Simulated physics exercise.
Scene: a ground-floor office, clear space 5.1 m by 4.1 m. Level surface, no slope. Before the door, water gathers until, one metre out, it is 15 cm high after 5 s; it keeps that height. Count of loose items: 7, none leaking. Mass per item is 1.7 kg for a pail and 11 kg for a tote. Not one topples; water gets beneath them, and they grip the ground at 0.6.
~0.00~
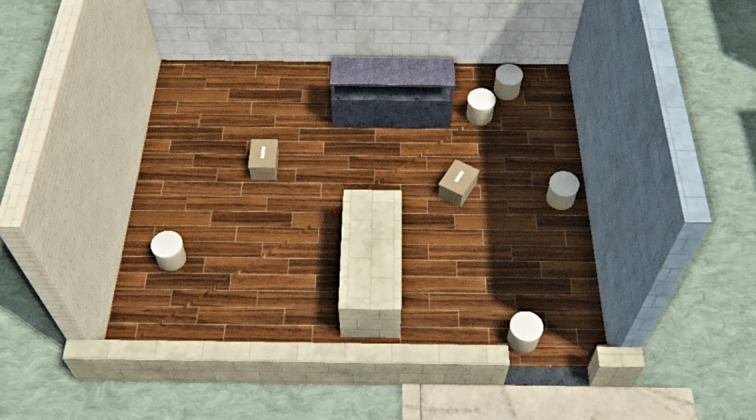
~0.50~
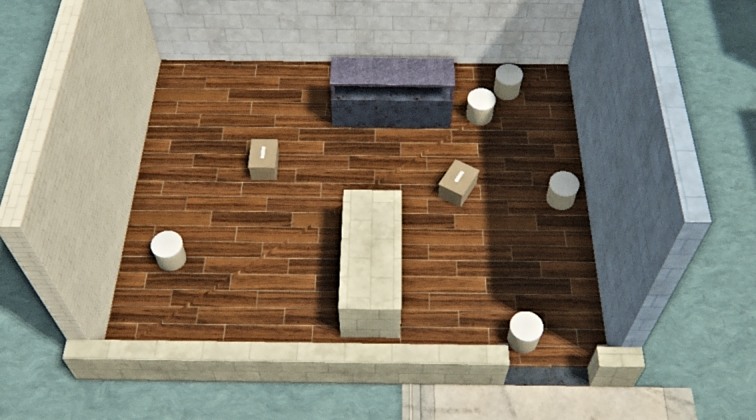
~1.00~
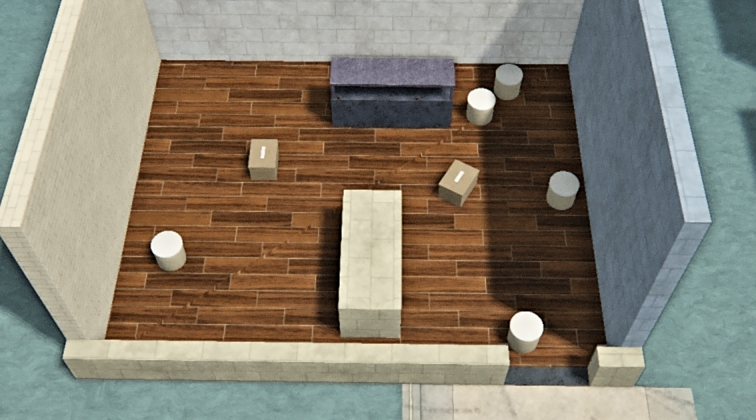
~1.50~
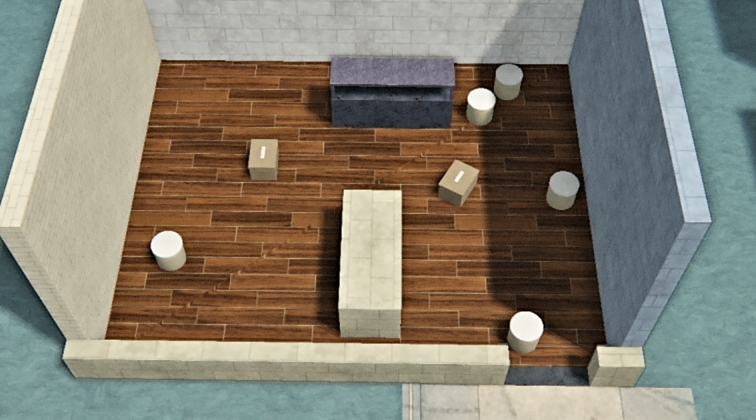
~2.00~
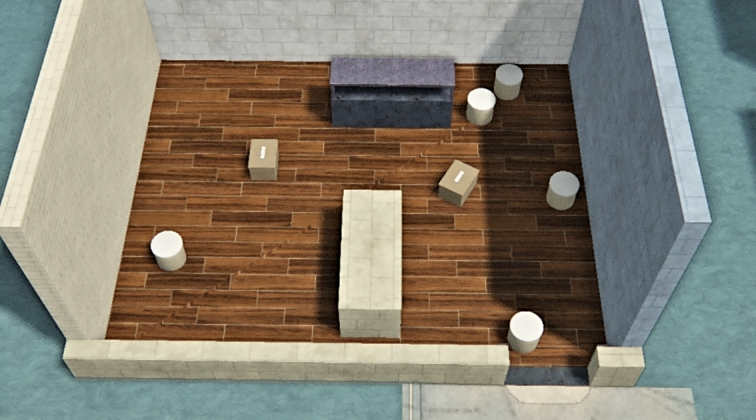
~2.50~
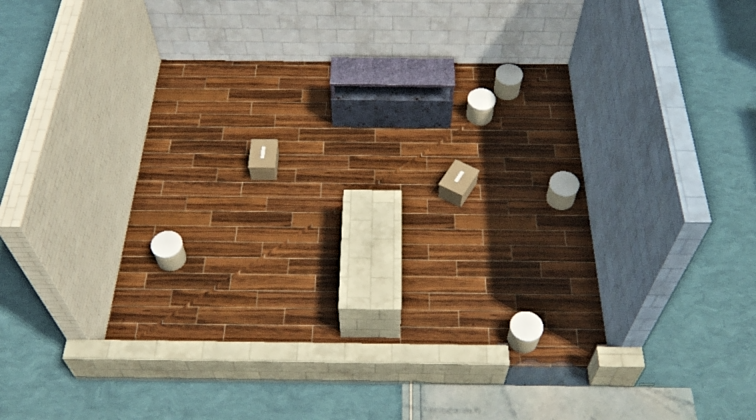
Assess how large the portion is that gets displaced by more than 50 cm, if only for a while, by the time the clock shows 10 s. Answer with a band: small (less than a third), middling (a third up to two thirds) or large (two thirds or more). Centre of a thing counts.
Middling.
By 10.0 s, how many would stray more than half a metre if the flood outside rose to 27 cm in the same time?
In that case the number is 5.
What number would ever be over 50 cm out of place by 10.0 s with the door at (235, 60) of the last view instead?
Then it comes to 1.
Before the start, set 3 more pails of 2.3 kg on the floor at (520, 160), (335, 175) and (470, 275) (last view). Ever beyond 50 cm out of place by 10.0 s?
In turn: Over, under, past it.
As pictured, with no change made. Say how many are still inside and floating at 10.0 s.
Answer: 3.
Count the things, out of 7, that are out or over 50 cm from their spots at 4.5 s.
By my reckoning, 1.
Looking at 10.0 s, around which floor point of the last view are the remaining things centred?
It works out to somewhere near (347, 145) on the floor.
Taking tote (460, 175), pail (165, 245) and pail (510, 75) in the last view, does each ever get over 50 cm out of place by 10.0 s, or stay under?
In that order: Below the mark, below the mark, above the mark.
After 3.5 s 0 of 7 are over 50 cm from their spots; 0 afloat.
After 4.5 s 1 of 7 are over 50 cm from their spots; 0 afloat.
After 7.0 s 2 of 7 are over 50 cm from their spots; 2 afloat.
After 10.0 s 4 of 7 are over 50 cm from their spots, and 4 have been at some point; 3 afloat.
